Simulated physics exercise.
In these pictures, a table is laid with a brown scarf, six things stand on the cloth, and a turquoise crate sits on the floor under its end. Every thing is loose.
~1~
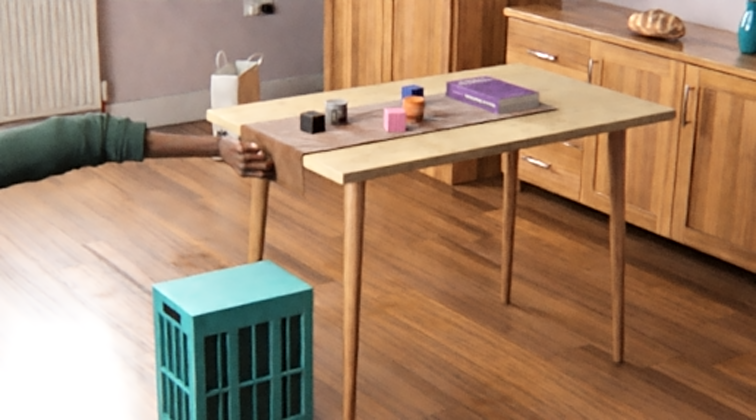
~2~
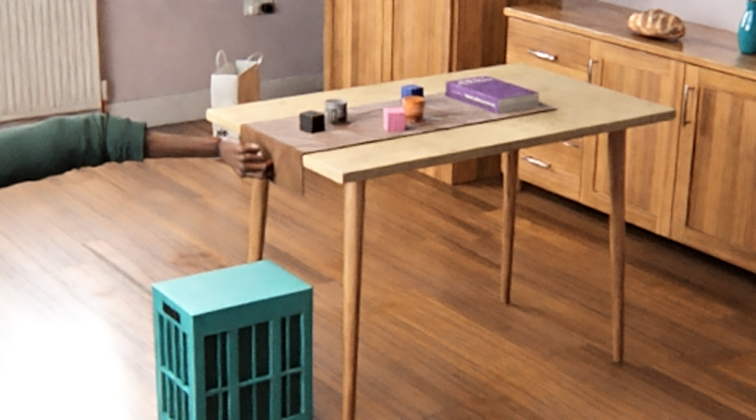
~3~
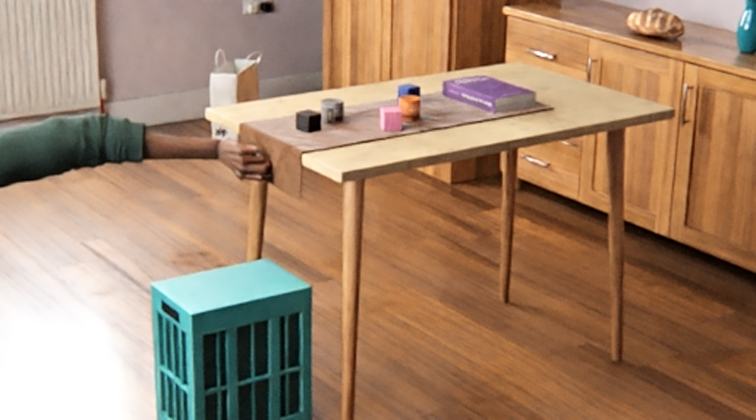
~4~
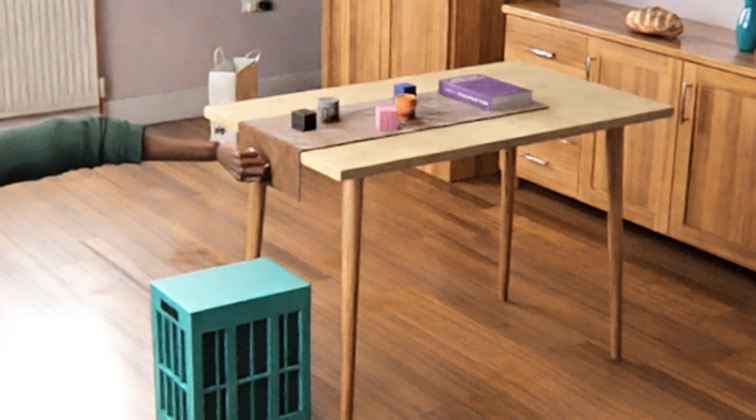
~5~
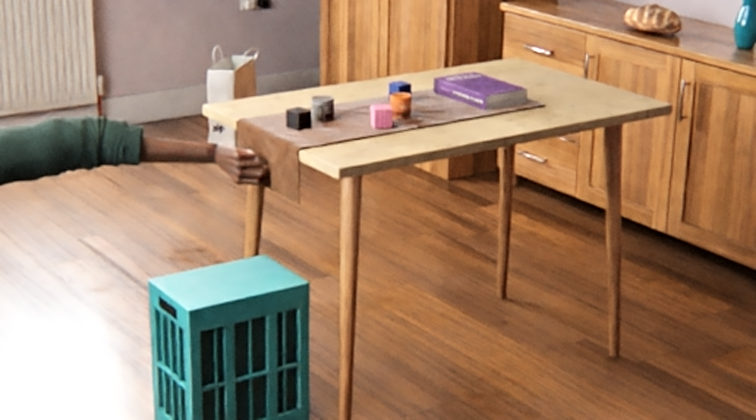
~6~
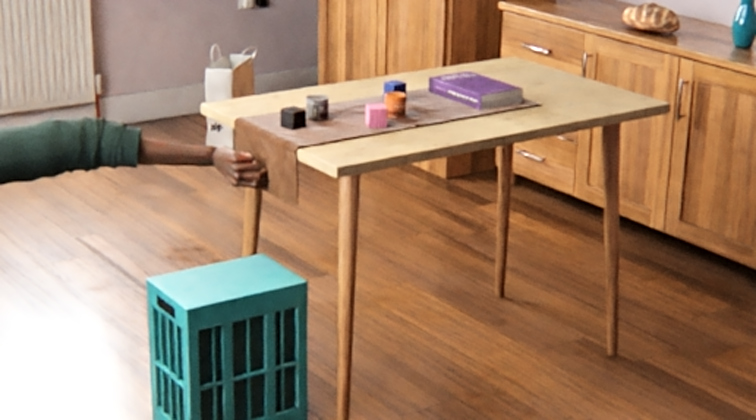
A hand slowly pulls a brown cloth leftward, carrying small objects and a purple book along.
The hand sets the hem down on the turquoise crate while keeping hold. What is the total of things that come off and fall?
Exactly two go over.
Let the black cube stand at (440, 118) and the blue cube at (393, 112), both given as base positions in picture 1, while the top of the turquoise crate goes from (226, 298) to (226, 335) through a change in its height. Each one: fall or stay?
Result - the black cube stays put, and the blue cube stays put.
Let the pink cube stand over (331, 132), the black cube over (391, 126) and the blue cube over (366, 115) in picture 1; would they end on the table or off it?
The pink cube topples down; the black cube stays put; and the blue cube stays put.
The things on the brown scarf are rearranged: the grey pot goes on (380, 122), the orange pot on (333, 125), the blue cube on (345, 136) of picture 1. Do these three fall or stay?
Grey pot: Still up. Orange pot: Gone off. Blue cube: Gone off.
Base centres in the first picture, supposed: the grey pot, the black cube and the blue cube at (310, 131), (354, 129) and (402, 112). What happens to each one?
I reckon the grey pot takes a fall, the black cube takes a fall and the blue cube hangs on.
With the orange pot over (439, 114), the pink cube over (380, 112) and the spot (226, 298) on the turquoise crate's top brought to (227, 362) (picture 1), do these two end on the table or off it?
The orange pot stays put; the pink cube is lost.
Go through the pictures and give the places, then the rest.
Hem (304, 197); black cube (313, 113); grey pot (336, 102); pink cube (395, 110); orange pot (414, 99); blue cube (413, 87); top of the crate (226, 298), in the first picture.
Hem (304, 197); black cube (312, 113), in the second picture.
Hem (301, 199); grey pot (332, 101), in the third picture.
Hem (299, 202); pink cube (387, 108); top of the crate (223, 295), in the fourth picture.
Hem (299, 203); orange pot (401, 95), in the fifth picture.
Hem (298, 206); black cube (293, 109); grey pot (317, 97); pink cube (377, 106); orange pot (395, 95); blue cube (395, 82), in the sixth picture.
Early on, hem near (265, 215); all still up.
Midway, hem near (263, 249); black cube gone.
Near the end, hem on the crate; black cube and grey pot gone.
Finally, hem on the crate; black cube and grey pot gone. The count of fallen things is two.
